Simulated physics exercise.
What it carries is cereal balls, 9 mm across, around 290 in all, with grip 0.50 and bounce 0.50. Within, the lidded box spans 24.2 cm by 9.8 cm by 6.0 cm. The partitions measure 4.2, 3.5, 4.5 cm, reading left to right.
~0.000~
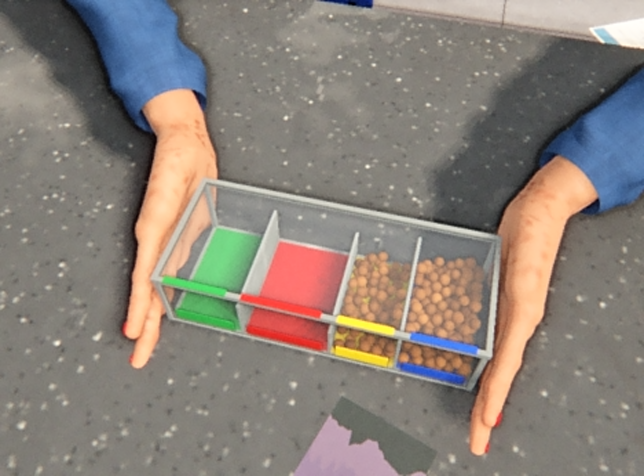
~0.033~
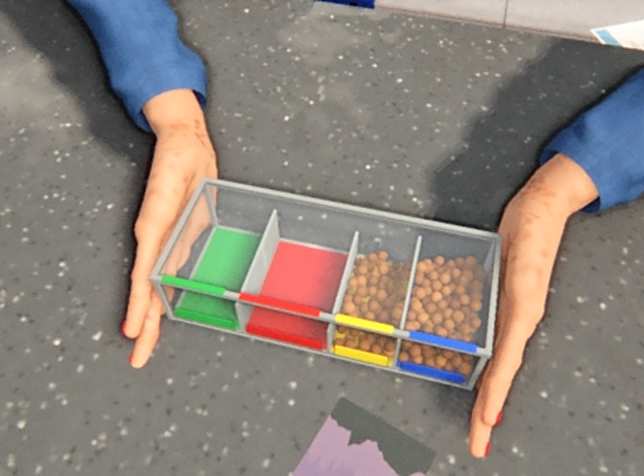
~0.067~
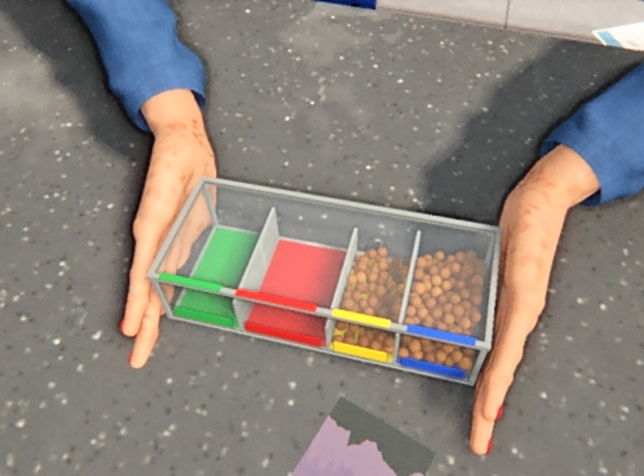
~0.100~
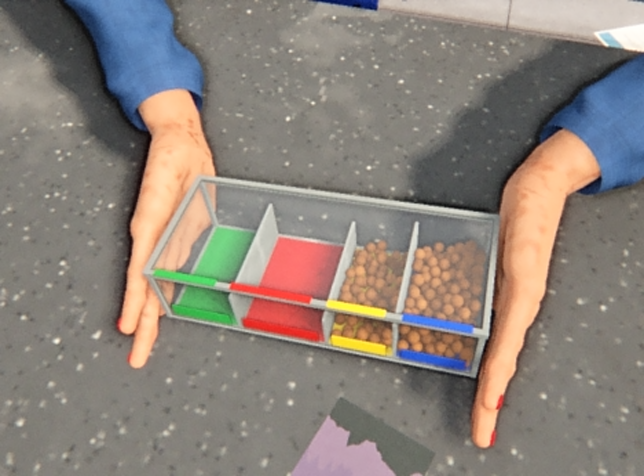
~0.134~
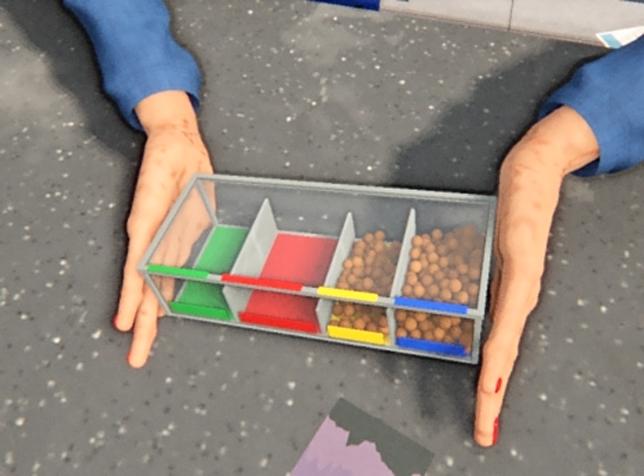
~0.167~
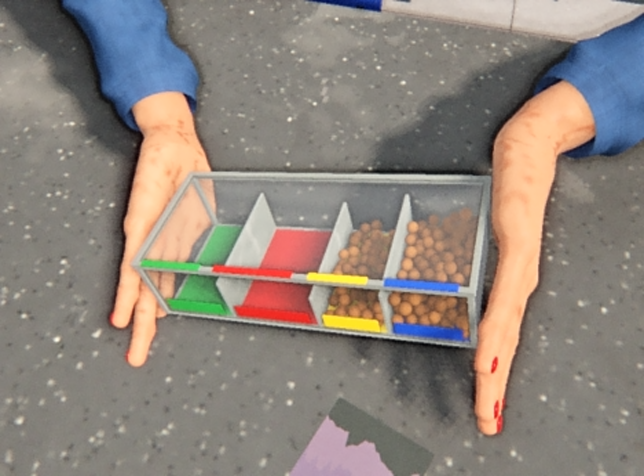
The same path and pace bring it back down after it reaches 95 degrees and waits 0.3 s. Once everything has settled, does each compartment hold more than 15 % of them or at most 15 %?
My prediction: Red: Holds a share within the limit. Blue: Holds a share past the limit. Green: Holds a share past the limit. Yellow: Holds a share within the limit.
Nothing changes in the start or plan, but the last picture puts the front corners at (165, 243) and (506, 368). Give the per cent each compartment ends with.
Red 0; blue 75; green 0; yellow 25.
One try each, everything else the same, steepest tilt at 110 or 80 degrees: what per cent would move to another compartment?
40 % and 20 %.
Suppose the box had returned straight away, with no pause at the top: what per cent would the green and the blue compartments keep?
Then, in per cent: Green 15, blue 60.
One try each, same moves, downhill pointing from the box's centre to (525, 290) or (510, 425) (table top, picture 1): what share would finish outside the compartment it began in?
I'd put it at about 10 per cent for the first tilt and about 10 per cent for the second.
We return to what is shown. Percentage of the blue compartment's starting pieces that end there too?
90 %.
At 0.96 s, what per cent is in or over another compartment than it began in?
25 %.
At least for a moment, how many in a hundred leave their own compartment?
35 per cent, give or take.
After 0.96 s, tilt 95 degrees; red 20 %, blue 60 %, green 10 %, yellow 10 %.
After 1.49 s, tilt 52 degrees; red 10 %, blue 60 %, green 25 %, yellow 5 %.
After 2.08 s, tilt 0 degrees; red 10 %, blue 60 %, green 25 %, yellow 5 %.
By 2.6 s all is still; red 10 %, blue 60 %, green 25 %, yellow 5 %.
